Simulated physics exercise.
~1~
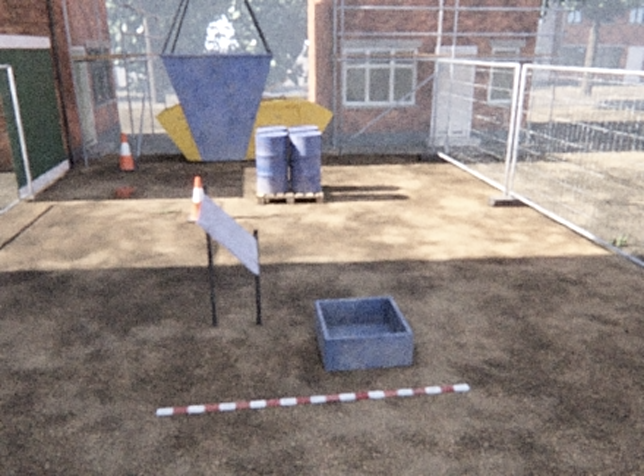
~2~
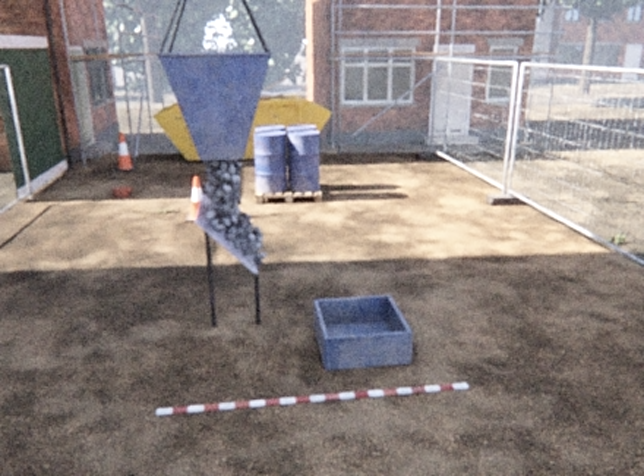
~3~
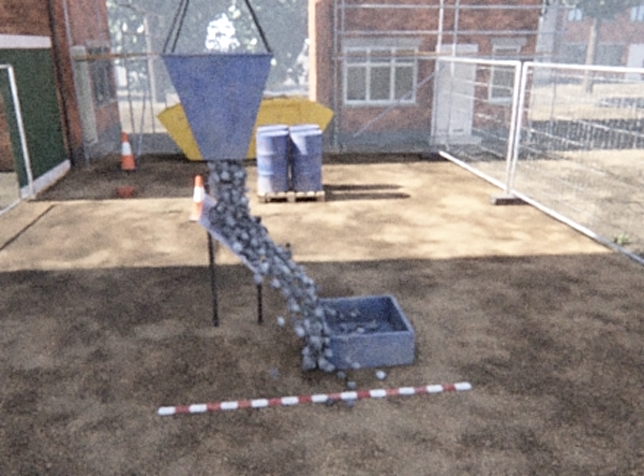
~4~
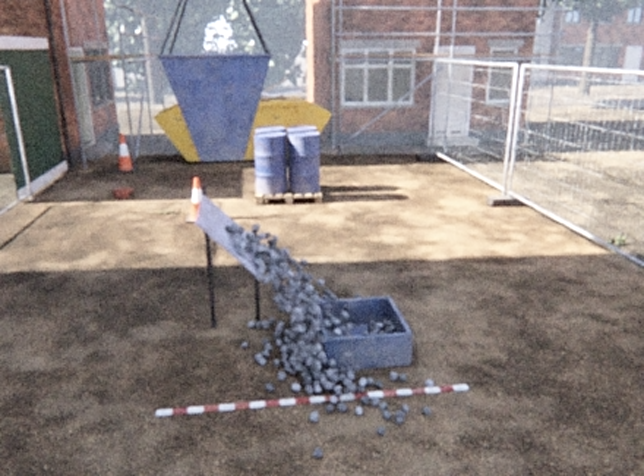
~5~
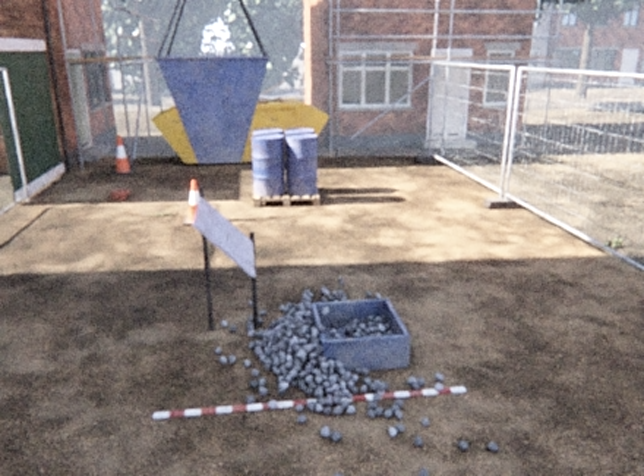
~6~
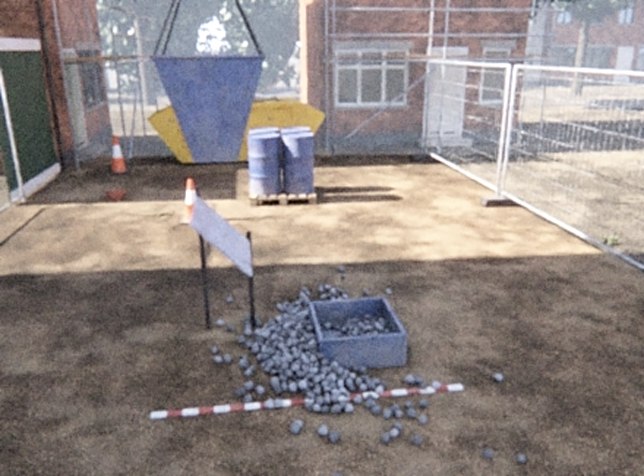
To begin with, a blue hopper hangs above a tilted plate on dark legs, with an open blue-grey bin and a red-and-white striped staff on the ground nearby. Grey cobbles then pour from the bottom of the hopper onto the plate. They slide down to the right in a thick stream and drop mostly short of the bin, while a few land inside. The hopper empties and the last stones run off the plate. Finally, most cobbles lie heaped left of the bin, with a smaller share inside it and others scattered in front and to the right.
